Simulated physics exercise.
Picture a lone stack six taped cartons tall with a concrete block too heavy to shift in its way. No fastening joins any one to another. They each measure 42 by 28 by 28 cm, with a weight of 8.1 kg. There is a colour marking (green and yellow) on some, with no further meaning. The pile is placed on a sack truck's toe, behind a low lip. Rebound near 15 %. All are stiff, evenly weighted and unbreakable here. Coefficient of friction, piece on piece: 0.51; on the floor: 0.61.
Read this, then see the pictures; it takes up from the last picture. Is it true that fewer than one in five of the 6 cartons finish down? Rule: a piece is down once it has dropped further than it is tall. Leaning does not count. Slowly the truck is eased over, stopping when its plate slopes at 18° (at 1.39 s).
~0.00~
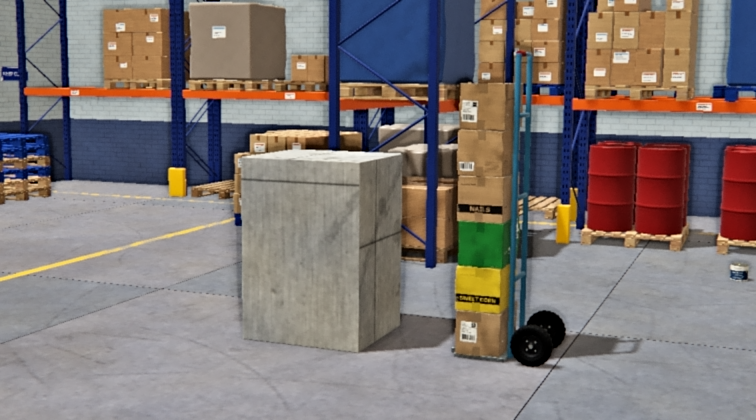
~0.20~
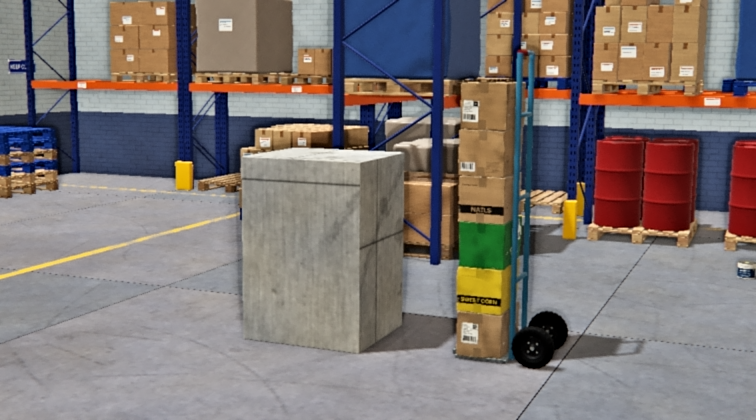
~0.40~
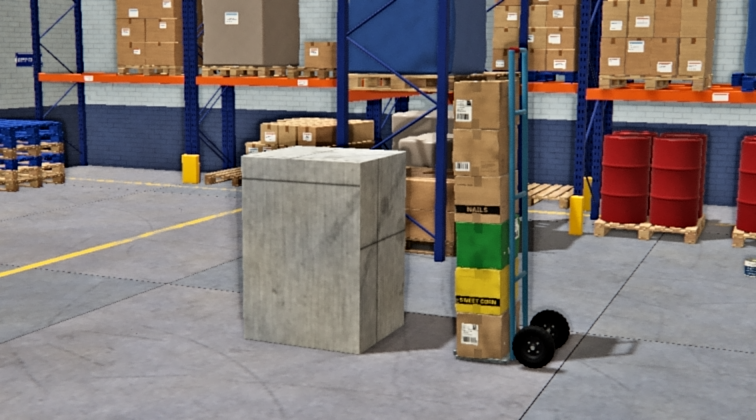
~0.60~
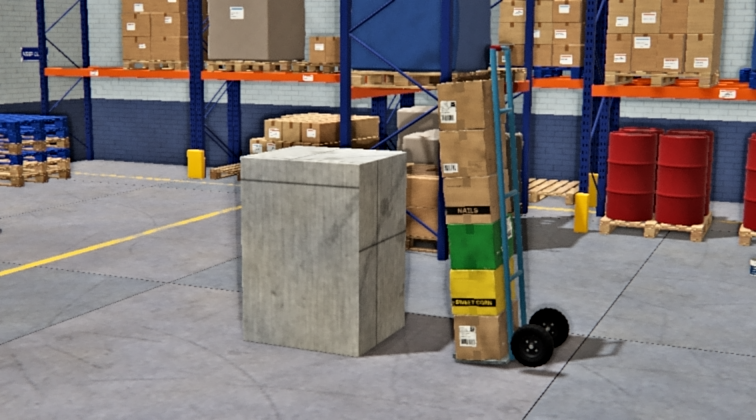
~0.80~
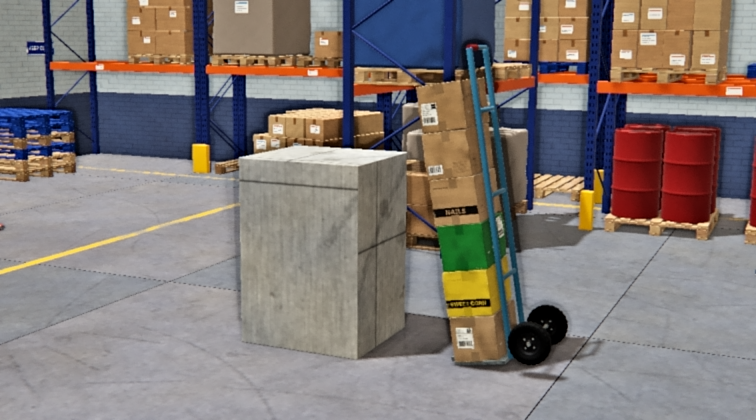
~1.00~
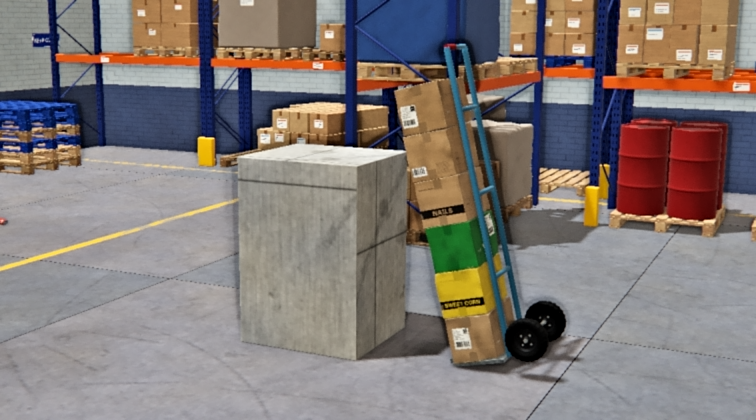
Yes, under a fifth are down.
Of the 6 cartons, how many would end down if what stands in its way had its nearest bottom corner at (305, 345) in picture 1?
The count would be 0.
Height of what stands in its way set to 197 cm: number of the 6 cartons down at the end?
You'd end up with 0 of them.
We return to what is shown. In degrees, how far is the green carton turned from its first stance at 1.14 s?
Close to 20° of tilt compared with the start.
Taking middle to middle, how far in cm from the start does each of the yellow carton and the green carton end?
The yellow one ends around 20 cm from its start and the green one around 30 cm.
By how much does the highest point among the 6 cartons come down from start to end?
Drop: Around 20 cm.
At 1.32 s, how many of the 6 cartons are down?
That makes 0 by then, as I count it.
By 1.14 s, none of the 6 cartons down, 6 disturbed; green carton tilted 19°; yellow carton tilted 19°.
By 1.32 s, none of the 6 cartons down, 6 disturbed; yellow carton tilted 26°; green carton tilted 26°.
When it is over (2.4 s), none of the 6 cartons down, 6 disturbed; yellow carton tilted 28°; green carton tilted 28°. That is 0 per cent. In pixels of the last frame, middles, yellow carton near (456, 285), green carton near (438, 243).
